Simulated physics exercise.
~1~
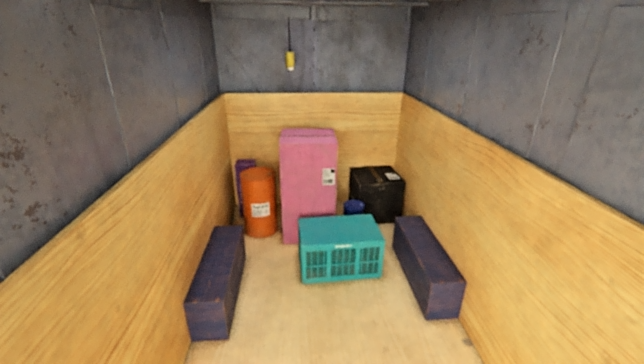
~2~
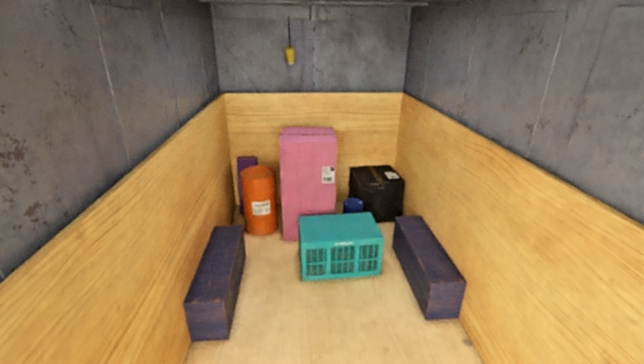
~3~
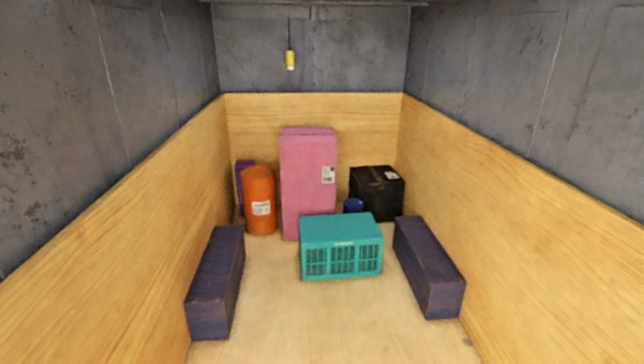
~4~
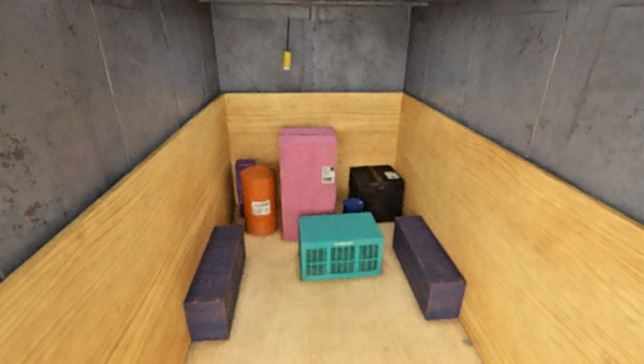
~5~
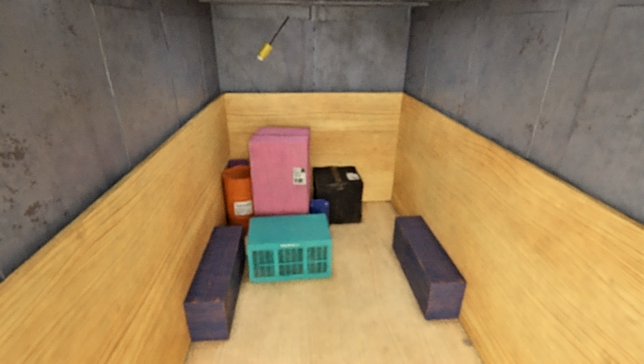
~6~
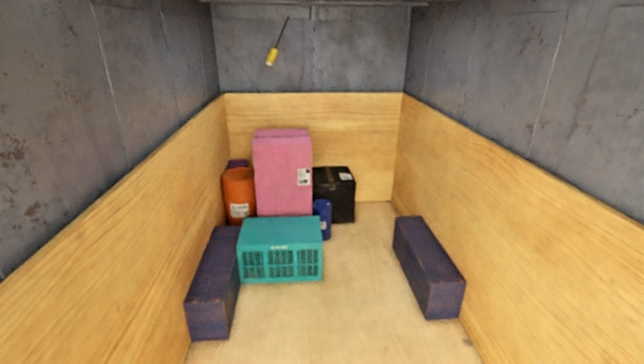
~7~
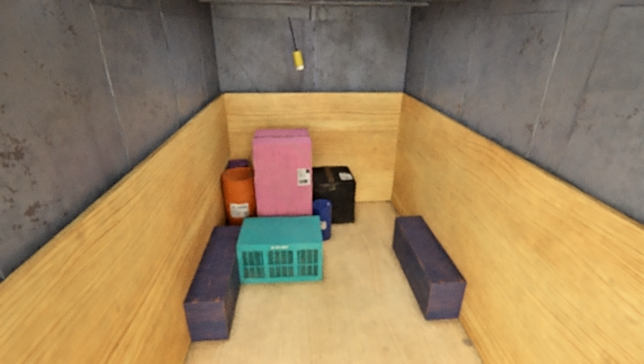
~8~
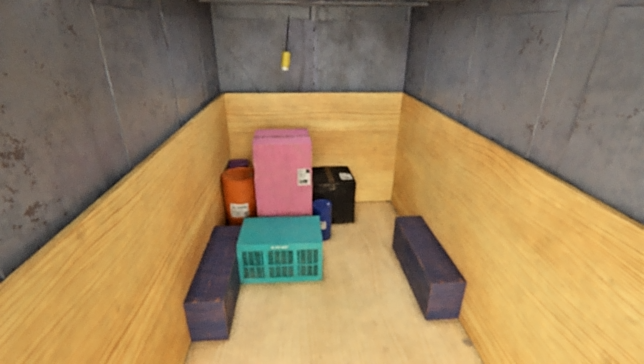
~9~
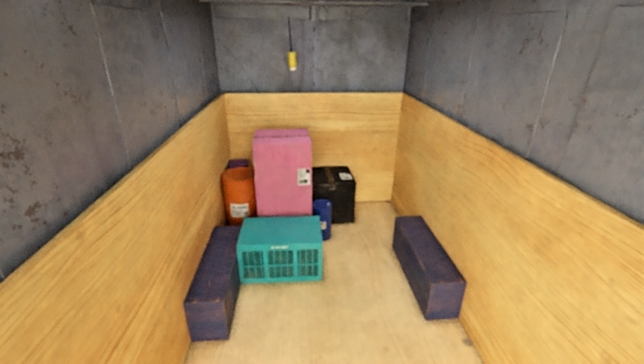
A tall pink box stood among other loose cargo in a van's load bay until most of the load slid left together while a yellow hanging piece swung, and everything ended upright, with the turquoise chest near the left wheel box.
